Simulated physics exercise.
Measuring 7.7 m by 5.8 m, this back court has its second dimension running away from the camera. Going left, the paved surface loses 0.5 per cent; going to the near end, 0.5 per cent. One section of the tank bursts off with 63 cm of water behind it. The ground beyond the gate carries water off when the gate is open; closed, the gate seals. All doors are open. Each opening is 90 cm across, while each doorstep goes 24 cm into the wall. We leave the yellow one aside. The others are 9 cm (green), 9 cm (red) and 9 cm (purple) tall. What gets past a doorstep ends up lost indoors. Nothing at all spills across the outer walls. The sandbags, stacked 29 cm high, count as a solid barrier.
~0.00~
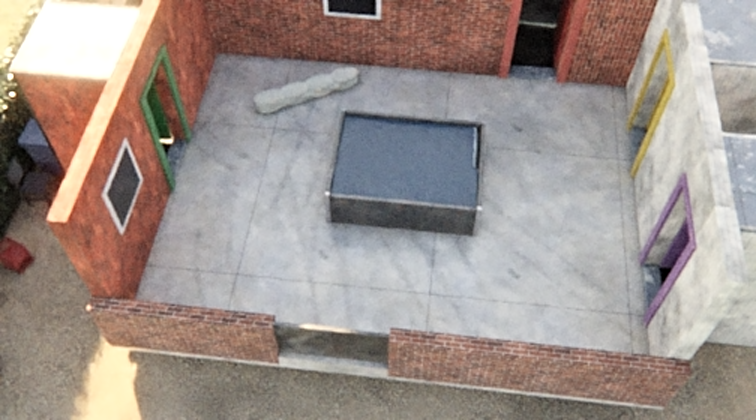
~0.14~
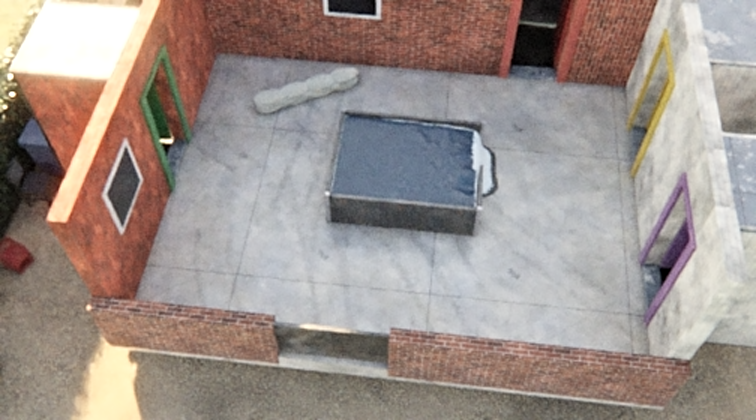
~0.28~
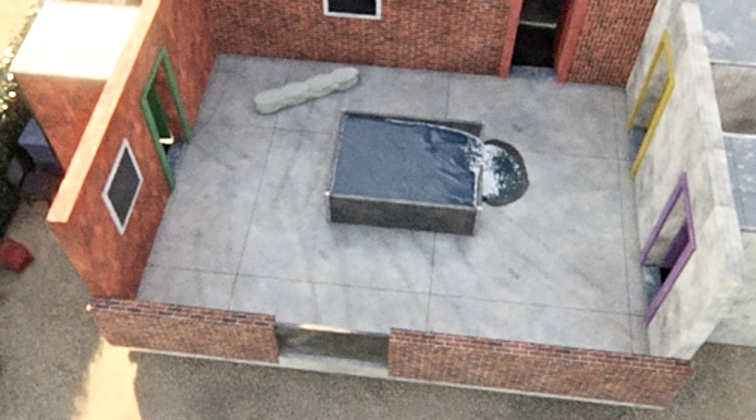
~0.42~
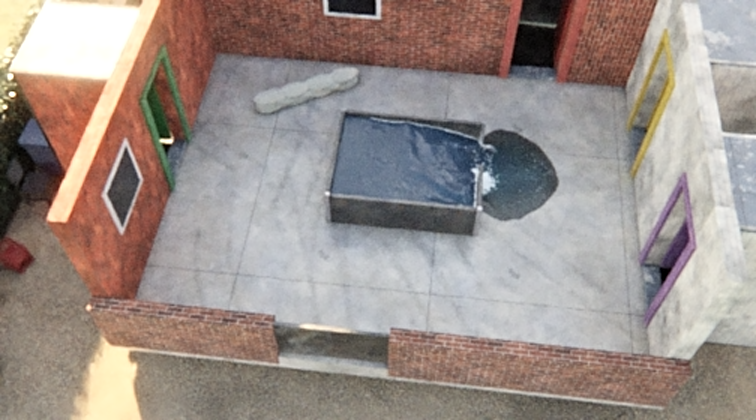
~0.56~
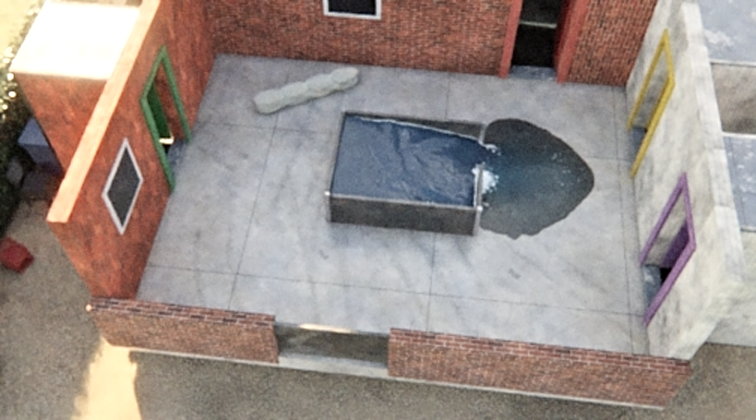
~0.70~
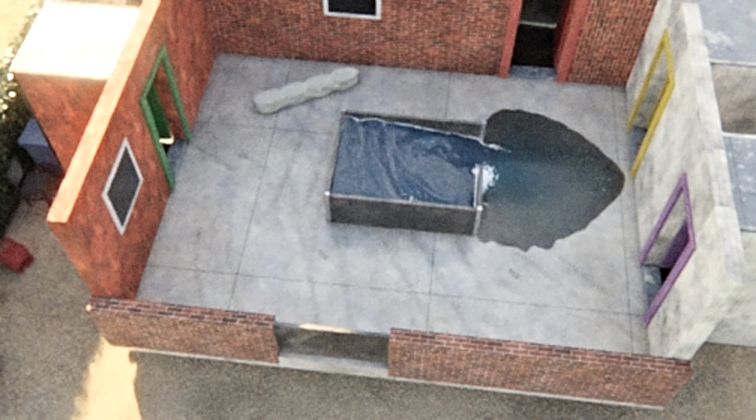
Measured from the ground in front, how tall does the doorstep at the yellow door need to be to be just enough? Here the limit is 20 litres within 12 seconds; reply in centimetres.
It needs to be about 20 cm tall.
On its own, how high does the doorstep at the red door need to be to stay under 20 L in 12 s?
I'd raise red to close to 7.5 cm.
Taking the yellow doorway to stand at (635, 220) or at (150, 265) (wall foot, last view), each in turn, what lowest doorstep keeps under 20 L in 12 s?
Around 18 and 7.0 cm respectively.
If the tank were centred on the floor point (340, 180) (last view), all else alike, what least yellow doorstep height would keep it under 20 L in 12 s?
A height near 16 cm.
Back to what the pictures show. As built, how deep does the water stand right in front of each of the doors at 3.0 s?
Centimetres: Yellow = 22, green = 0, red = 10, purple = 10.
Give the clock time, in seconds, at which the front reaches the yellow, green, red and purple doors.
Yellow at 0.9 seconds, green at 7.5 seconds, red at 1.6 seconds, purple at 1.6 seconds.
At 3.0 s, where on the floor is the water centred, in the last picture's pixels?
About (487, 181).
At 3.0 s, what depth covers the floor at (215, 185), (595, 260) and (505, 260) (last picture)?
Close to 0, 5 and 0 cm deep.
After 1.4 s water covers 20 % of the floor, deepest (32 cm) near (488, 168); 16 cm at the yellow door, 8 litres in over its 13 cm doorstep.
After 3.0 s water covers 25 % of the floor, deepest (26 cm) near (624, 139); 22 cm at the yellow door, 78 litres in over its 13 cm doorstep.
After 12.0 s water covers 95 % of the floor, deepest (11 cm) near (127, 325); 6 cm at the yellow door, 117 litres in over its 13 cm doorstep.
At the yellow door as built, the water arrived by 0.9 s and peaked near 25 cm at 2.0 s.
Run again over the same 12 s with other heights there, 43 litres in over 17.5 cm, 4 litres over 23.5 cm. The limit of 20 litres is kept from about 20 cm up.
